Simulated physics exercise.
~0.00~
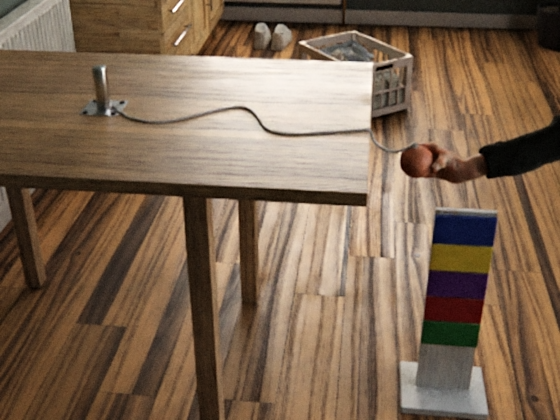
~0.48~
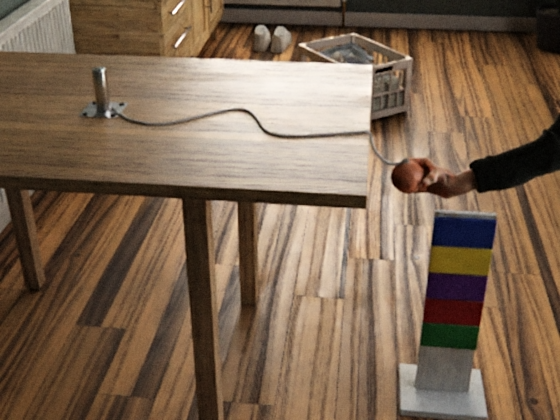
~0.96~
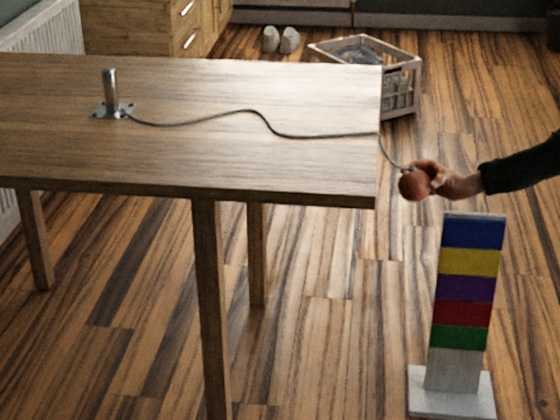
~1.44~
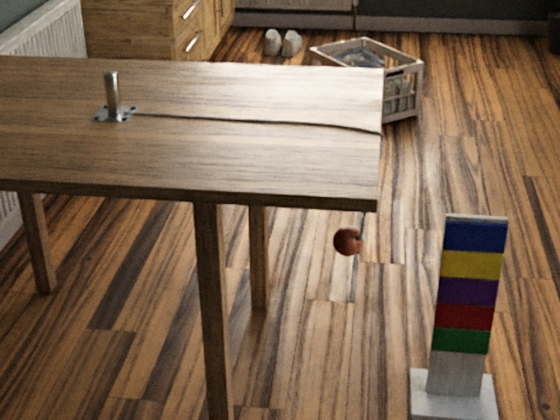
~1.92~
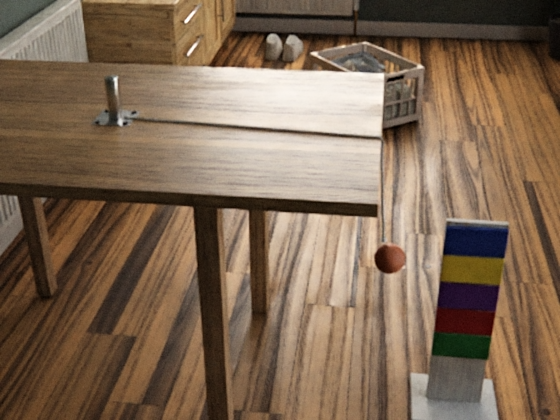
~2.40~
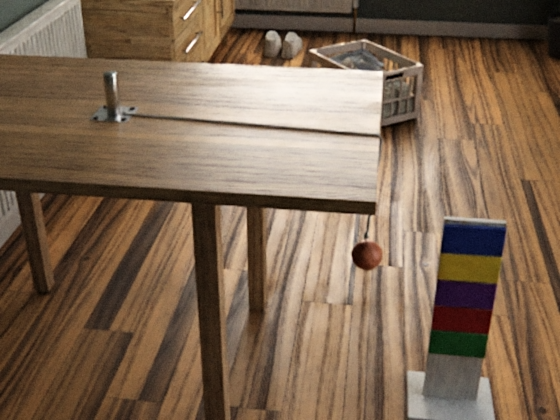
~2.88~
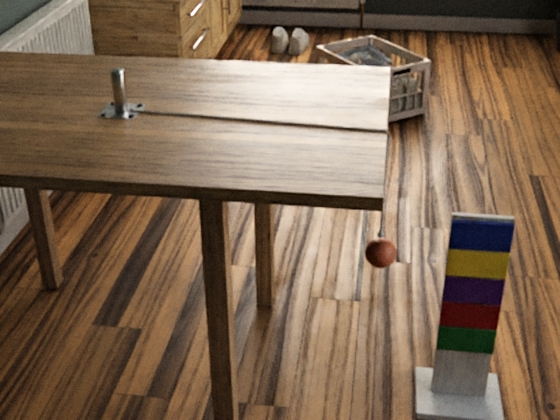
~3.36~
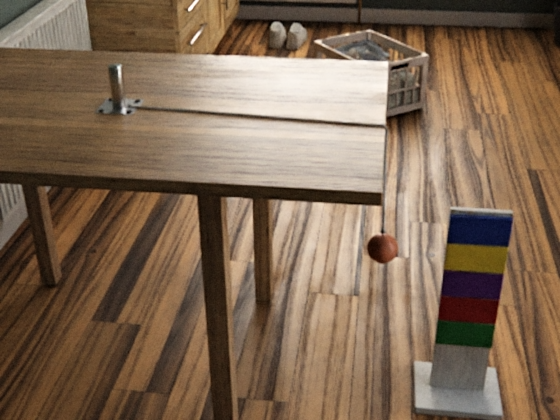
Hand releasing an orange ball on a cord, which drops off the table edge, swings and hangs level with the yellow band.
